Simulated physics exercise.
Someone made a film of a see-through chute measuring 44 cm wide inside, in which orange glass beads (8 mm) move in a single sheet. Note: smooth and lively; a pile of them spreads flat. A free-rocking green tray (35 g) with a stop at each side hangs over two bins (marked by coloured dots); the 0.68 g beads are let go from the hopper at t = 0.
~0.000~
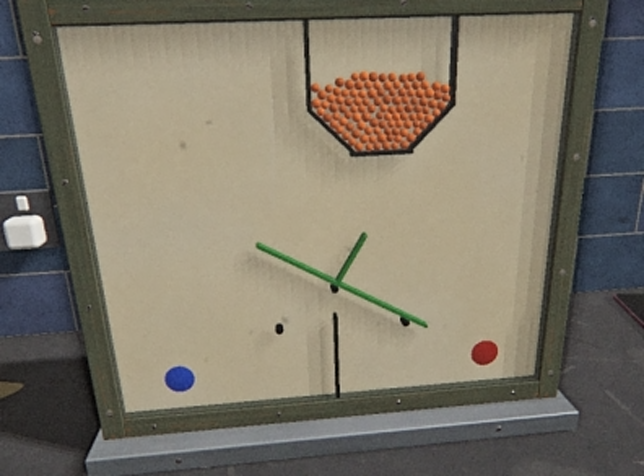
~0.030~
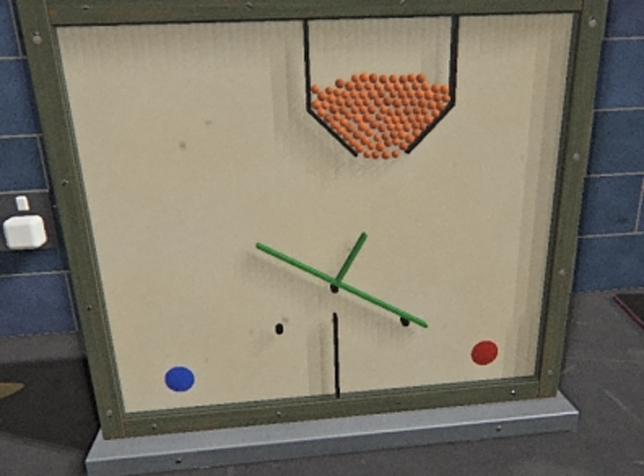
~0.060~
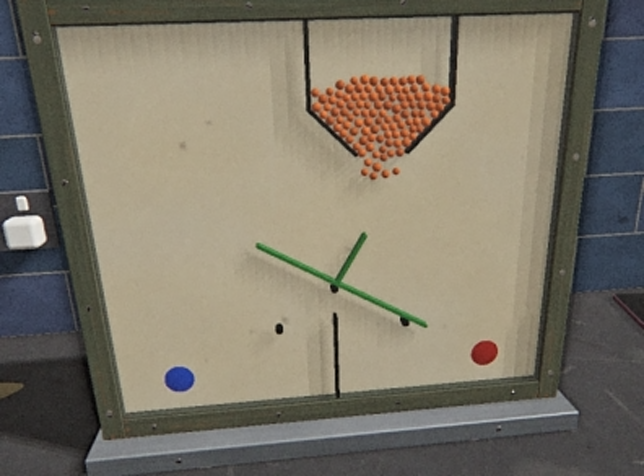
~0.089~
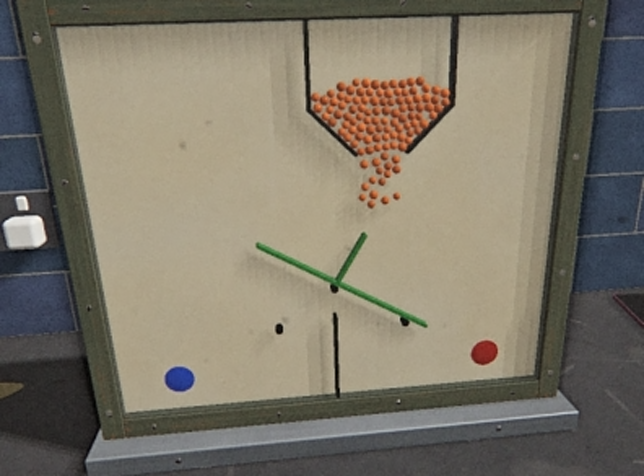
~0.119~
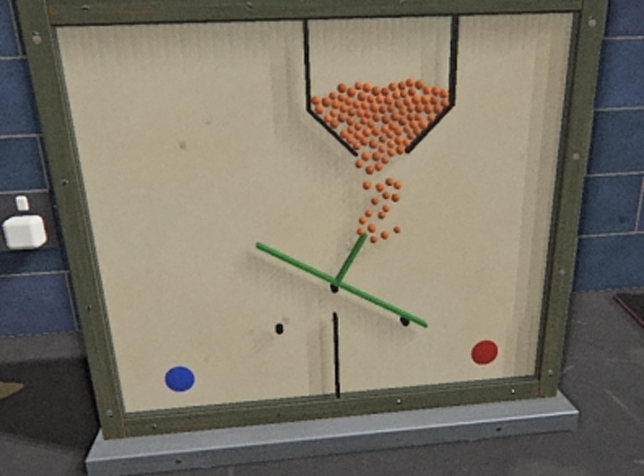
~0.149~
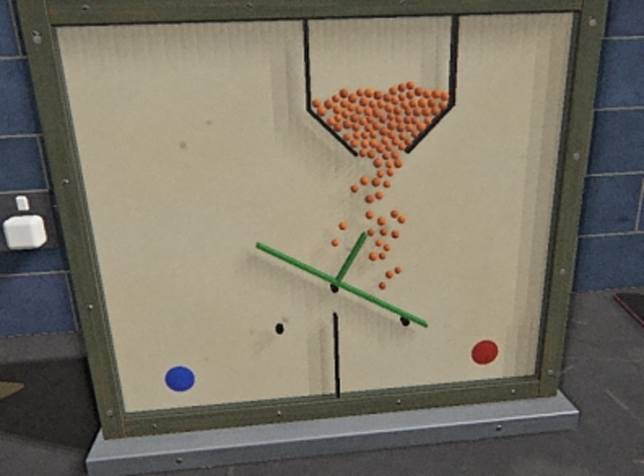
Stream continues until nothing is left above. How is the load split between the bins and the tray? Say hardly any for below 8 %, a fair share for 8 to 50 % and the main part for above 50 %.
Once it all settles, I'd say the blue bin holds barely a grain, the red bin holds over half, and the tray holds a middling amount.
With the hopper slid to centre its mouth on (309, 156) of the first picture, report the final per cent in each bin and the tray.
Final per cent - blue bin: 70, red bin: 30, tray: 0.
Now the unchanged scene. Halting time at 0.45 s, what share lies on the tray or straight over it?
Estimate: Some 50%.
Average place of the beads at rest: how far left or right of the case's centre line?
The average place ends up near 11 cm to the right of the middle.
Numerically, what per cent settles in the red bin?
That share is close to 80 percent.
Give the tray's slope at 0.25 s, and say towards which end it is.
30°, right end low.
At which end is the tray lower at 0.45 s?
Right end.
After 0.45 s 100 % have left the hopper; tray right end down 31°; on or over it 50 %, past it to the left 0 %, to the right 50 %.
After 0.80 s 100 % have left the hopper; tray right end down 31°; on or over it 15 %, past it to the left 0 %, to the right 80 %.
At rest by 2.5 s, blue bin 0 %, red bin 80 %, tray 15 %; tray right end down 31°.
